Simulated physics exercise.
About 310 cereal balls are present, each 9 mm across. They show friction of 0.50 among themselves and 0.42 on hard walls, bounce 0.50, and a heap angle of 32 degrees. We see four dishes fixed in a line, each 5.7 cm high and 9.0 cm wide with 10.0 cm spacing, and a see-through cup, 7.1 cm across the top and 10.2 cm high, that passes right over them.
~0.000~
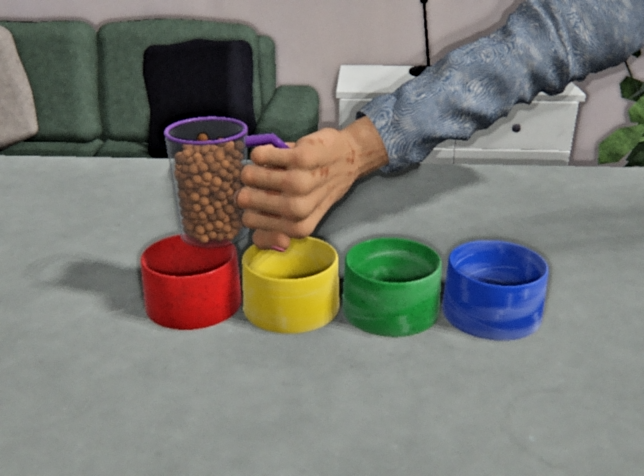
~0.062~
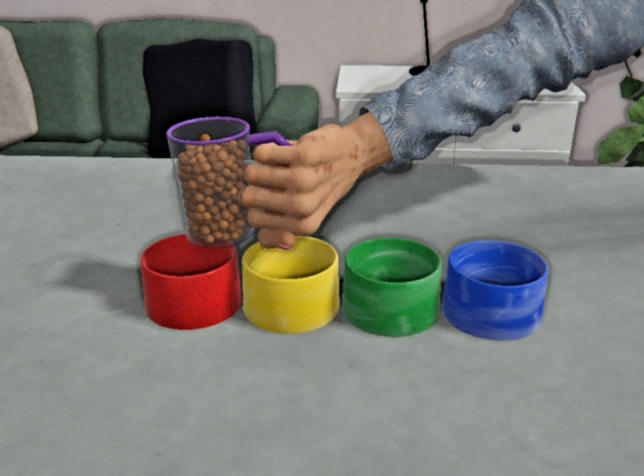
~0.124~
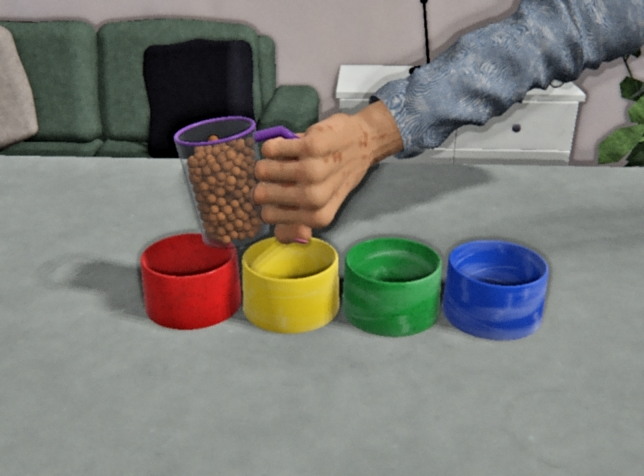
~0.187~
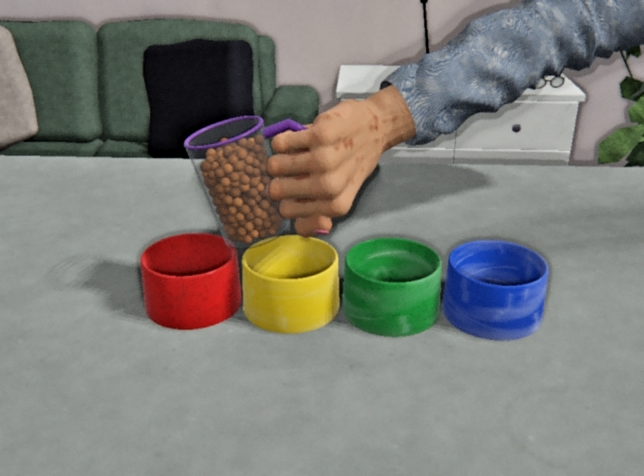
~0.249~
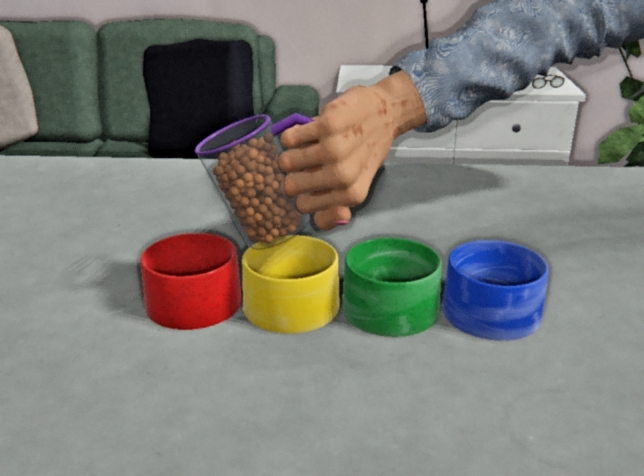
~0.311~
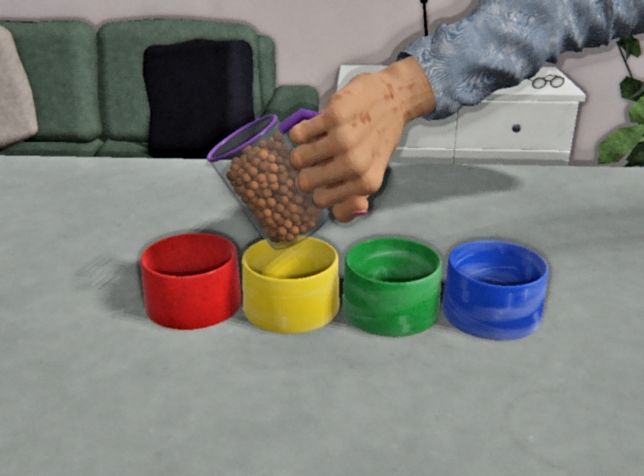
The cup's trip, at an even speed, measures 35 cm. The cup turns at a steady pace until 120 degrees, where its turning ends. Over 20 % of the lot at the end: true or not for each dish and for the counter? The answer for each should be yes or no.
Red - no, blue - yes, green - yes, yellow - no, counter - no.
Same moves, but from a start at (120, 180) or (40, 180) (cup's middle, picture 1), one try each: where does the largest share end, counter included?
Try 1 - green; try 2 - yellow.
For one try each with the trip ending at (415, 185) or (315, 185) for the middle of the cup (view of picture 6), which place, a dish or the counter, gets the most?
First try: Green; second try: Yellow.
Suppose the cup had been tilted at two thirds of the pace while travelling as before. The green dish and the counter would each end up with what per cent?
The green dish 0, the counter 0.
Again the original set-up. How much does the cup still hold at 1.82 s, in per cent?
Roughly 0 per cent of the load.
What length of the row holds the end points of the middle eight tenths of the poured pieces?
13 centimetres.
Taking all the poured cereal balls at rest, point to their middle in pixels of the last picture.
Look around (423, 295) in the last picture.
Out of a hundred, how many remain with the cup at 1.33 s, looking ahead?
It works out to about 25 per cent of the load.
After 0.92 s, tilt 101 degrees; cup holds 95 %.
Then, at 1.33 s, tilt 120 degrees; cup holds 25 %, blue 15 %, green 50 %.
Then, at 1.82 s, tilt 120 degrees; cup holds 0 %, blue 40 %, green 50 %.
At rest (2.1 s), red 0 %, blue 40 %, green 50 %, yellow 0 %, counter 10 %.
